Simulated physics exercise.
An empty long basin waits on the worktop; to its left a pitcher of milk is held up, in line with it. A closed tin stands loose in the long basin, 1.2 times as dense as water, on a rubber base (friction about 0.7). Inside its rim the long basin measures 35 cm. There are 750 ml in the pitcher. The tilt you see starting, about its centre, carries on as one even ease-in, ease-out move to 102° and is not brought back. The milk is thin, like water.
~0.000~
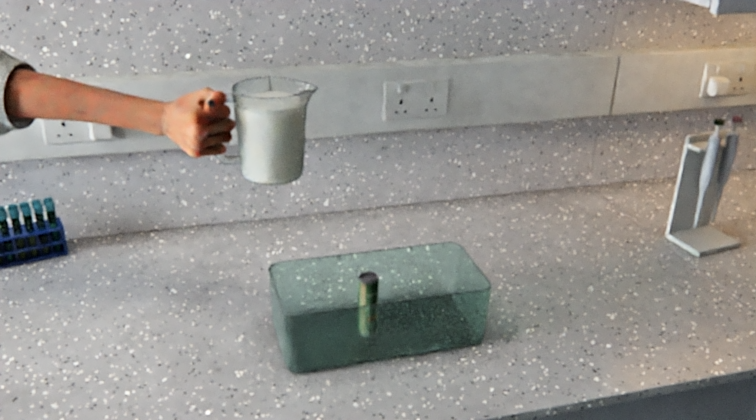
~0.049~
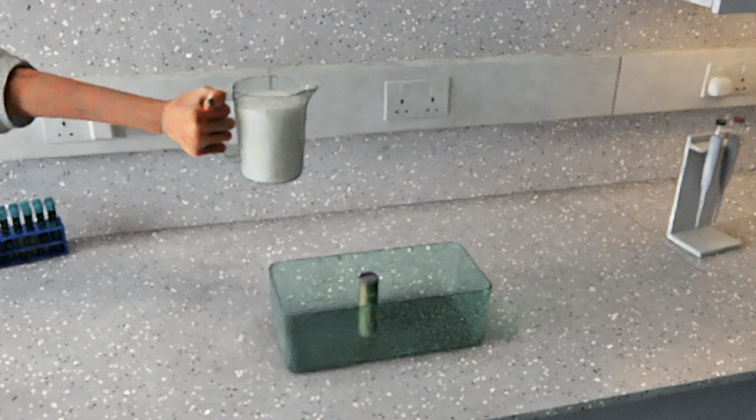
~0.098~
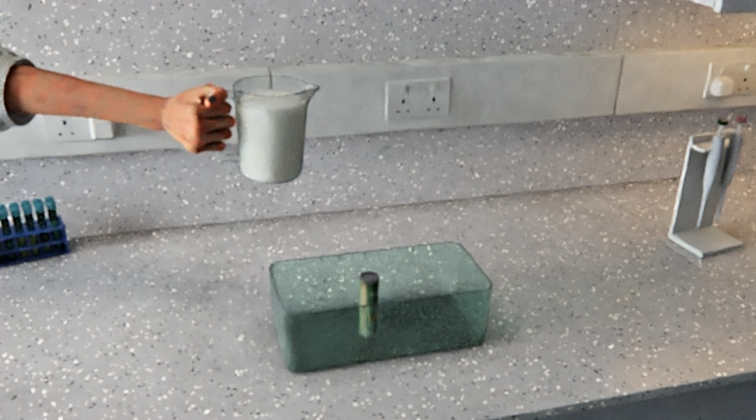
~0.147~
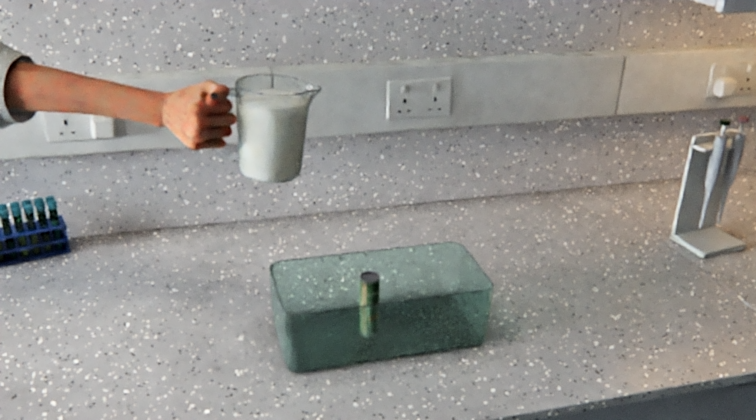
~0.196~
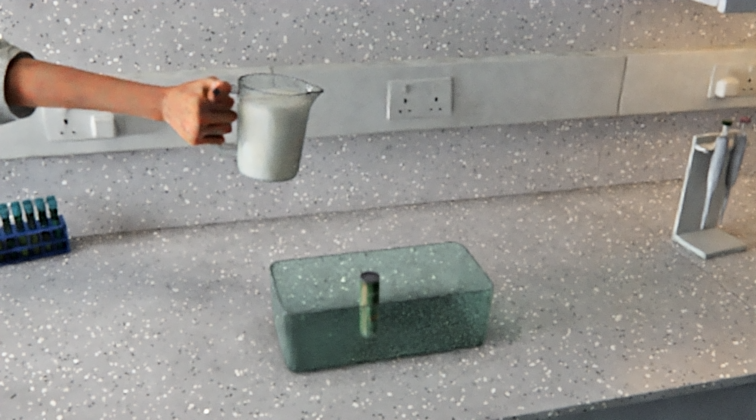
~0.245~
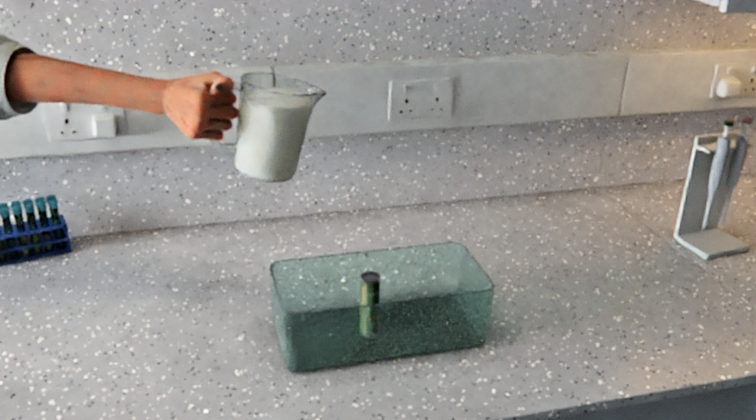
On a speckled worktop, a hand held a pitcher of milk up above a greenish see-through basin with a small tin standing in it, then slowly began tilting the pitcher slightly to the right.
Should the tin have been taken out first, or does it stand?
It stays up.
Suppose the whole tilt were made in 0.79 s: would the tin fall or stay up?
Then it keeps standing.
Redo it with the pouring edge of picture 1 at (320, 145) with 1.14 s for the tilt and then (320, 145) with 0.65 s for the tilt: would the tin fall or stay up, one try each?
First it topples; then it topples.
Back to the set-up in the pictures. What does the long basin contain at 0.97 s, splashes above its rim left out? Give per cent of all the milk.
About 32 per cent.
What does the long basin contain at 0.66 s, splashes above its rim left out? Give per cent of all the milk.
Some 1 per cent.
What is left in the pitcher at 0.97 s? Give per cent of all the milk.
About 34 per cent.
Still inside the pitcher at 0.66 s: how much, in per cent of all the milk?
Near 82 in a hundred.
By 0.66 s the tilt is 64° and 83 per cent is still to pour; the tin stands where it began.
By 0.97 s the tilt is 97° and 34 per cent is still to pour; the tin stands where it began.
By 1.29 s the tilt is 102° and 4 per cent is still to pour; the tin stands where it began.
By 1.64 s the tilt is 102° and 0 per cent is still to pour; the tin stands where it began.
At rest the tin stands where it began.
